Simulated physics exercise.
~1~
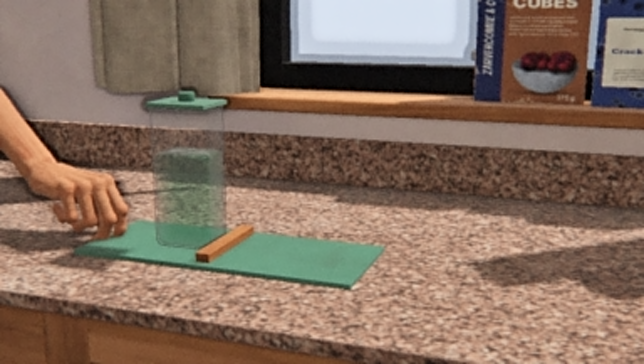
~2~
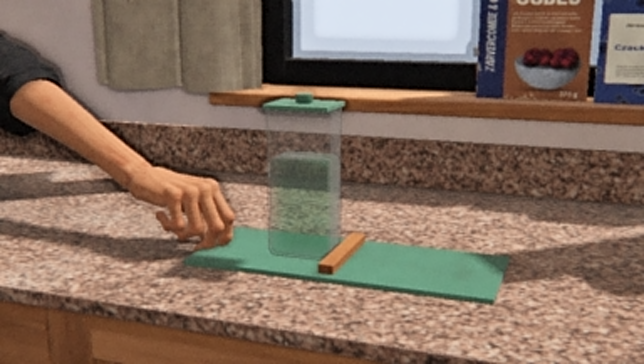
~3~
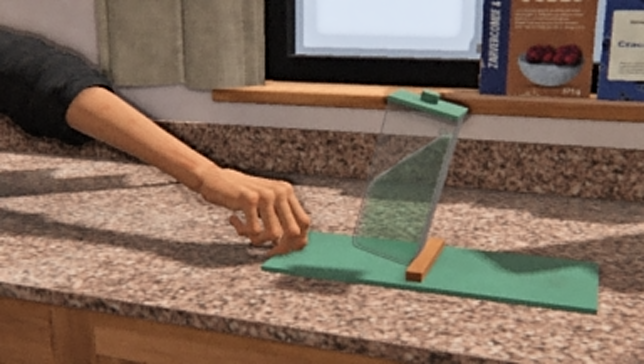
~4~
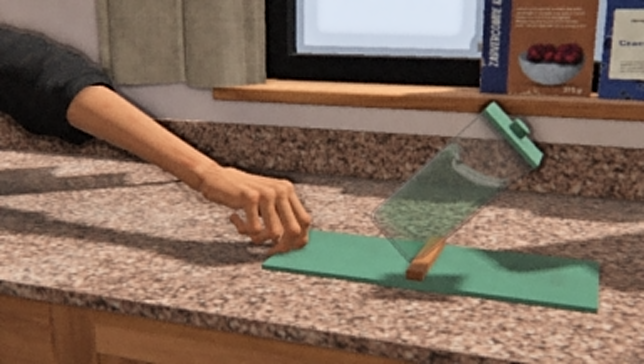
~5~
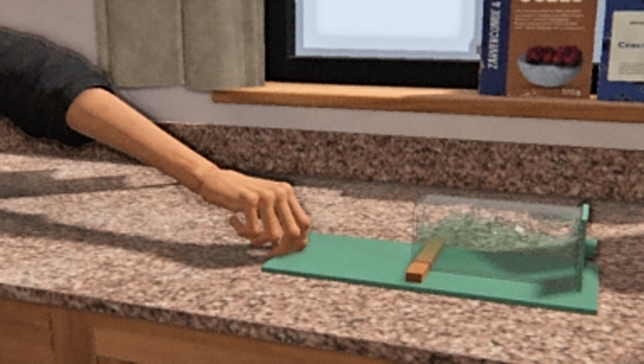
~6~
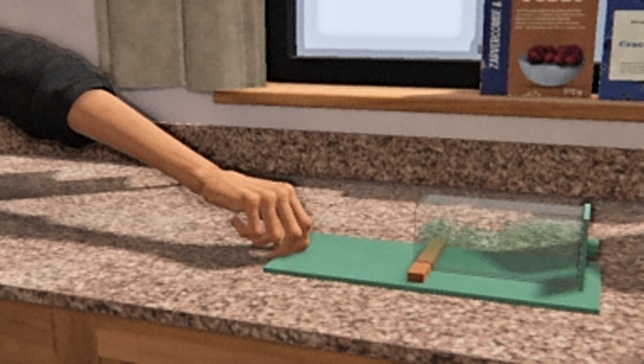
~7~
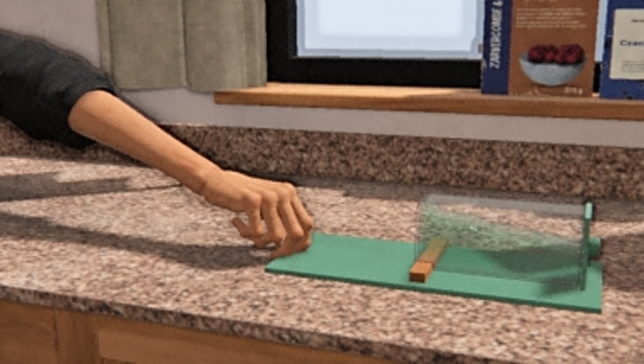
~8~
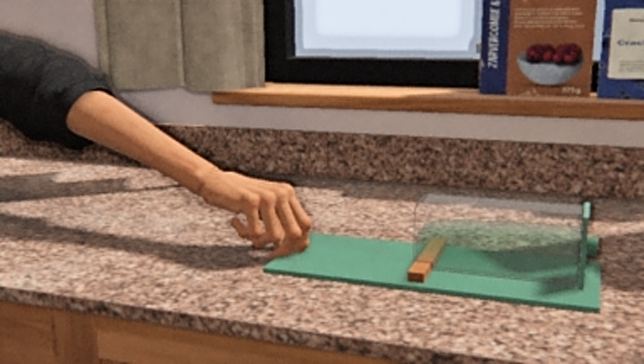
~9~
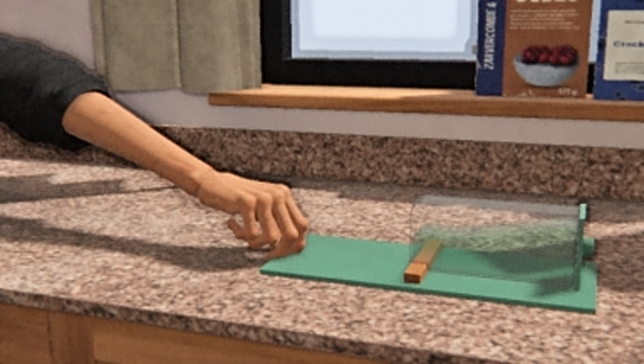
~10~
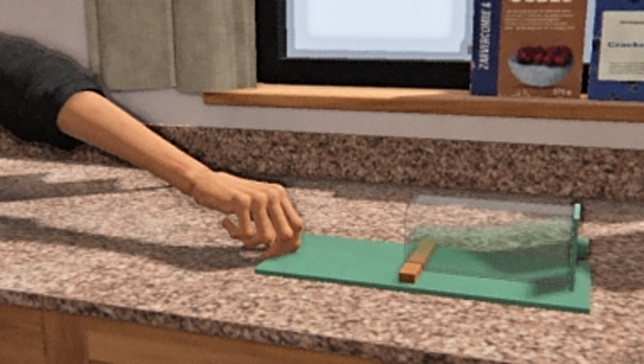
The clip opens on a speckled stone countertop, where a hand at the left holds the end of a green board carrying a clear, green-capped flask of water, its foot against a low wooden batten. The hand pushes the board steadily to the right, and the flask rides along upright. The board then stops, and the flask tips to the right over the batten, the water slanting inside it. It keeps toppling until it lands on its side across the batten, cap pointing right. The water sloshes and settles, and the flask stays lying there, still capped, while the hand remains by the board.
